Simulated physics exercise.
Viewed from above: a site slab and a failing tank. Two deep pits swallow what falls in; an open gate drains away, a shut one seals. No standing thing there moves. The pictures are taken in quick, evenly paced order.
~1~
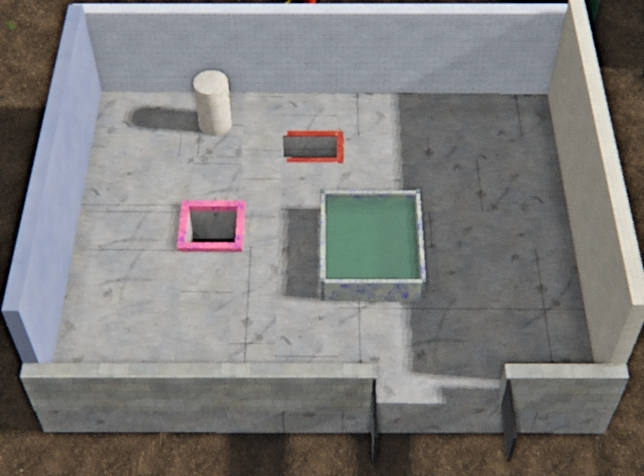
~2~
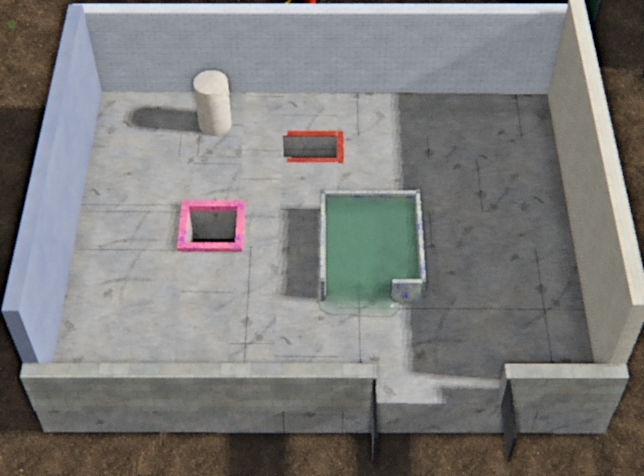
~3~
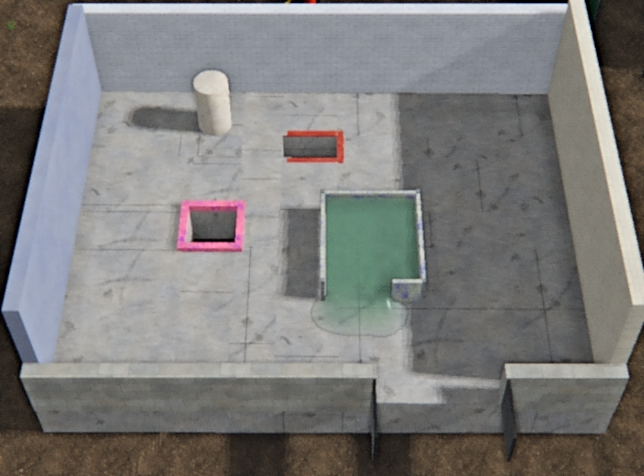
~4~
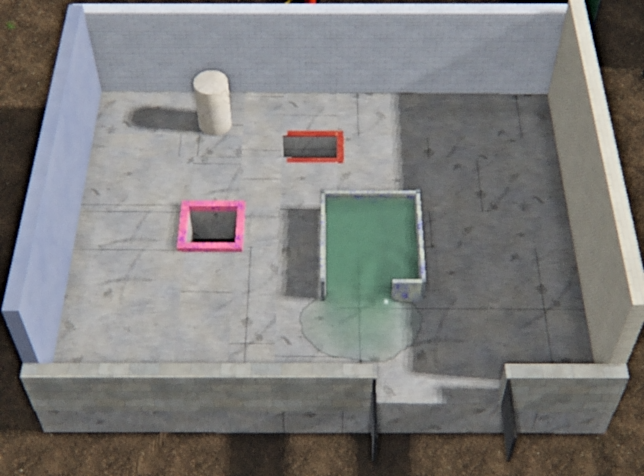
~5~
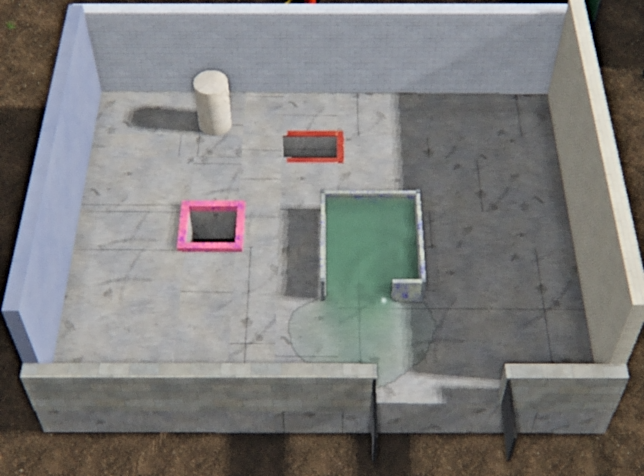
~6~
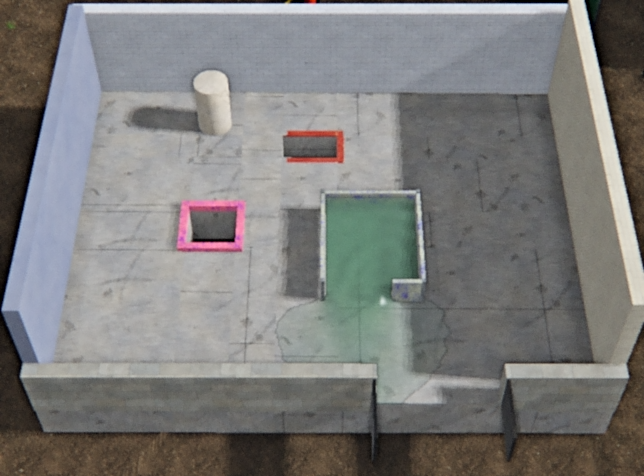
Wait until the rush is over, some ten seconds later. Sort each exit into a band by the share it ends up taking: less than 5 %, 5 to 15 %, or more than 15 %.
Bands: Gate: More than 15 %; pink pit: Less than 5 %; red pit: Less than 5 %.
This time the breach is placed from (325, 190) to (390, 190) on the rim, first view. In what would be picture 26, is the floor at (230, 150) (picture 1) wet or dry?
Check at the given point: Inundated.
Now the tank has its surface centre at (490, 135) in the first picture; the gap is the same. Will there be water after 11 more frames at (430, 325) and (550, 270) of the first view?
Well, the first one would be soaked, and the second one soaked.
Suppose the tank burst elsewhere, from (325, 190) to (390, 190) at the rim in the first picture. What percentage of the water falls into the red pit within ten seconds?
Share recorded - red: 35 %.
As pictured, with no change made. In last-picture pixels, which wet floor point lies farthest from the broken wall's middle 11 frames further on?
I'd say around (132, 387).
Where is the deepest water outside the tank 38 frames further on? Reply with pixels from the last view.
Somewhere around pixel (343, 388).
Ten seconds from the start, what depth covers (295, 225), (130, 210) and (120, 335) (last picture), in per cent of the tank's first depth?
I'd put them at close to 2 per cent, then 6 per cent, then 6 per cent.
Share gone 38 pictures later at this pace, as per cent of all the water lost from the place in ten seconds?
Somewhere around 85 per cent, I'd say.
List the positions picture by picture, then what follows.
The first picture shows still water in the water tank at (372, 238).
In the second picture, the front is at (394, 308), out from the gap at (358, 294).
In the third picture, the front is at (399, 320), out from the gap at (358, 294).
In the fourth picture, the front is at (381, 355), out from the gap at (358, 294).
In the fifth picture, the front is at a hidden place, out from the gap at (358, 295).
In the sixth picture, the front is at a hidden place, out from the gap at (358, 294).
A moment on, water covers 10 % of the floor; the gate 3 %, the pink pit 0 %, the red pit 0 %.
Next, water covers 10 % of the floor; the gate 10 %, the pink pit 0 %, the red pit 0 %.
Then, water covers 20 % of the floor; the gate 20 %, the pink pit 0 %, the red pit 0 %.
Later, water covers 35 % of the floor; the gate 29 %, the pink pit 0 %, the red pit 0 %.
In the end, water covers 50 % of the floor; the gate 35 %, the pink pit 0 %, the red pit 0 %.
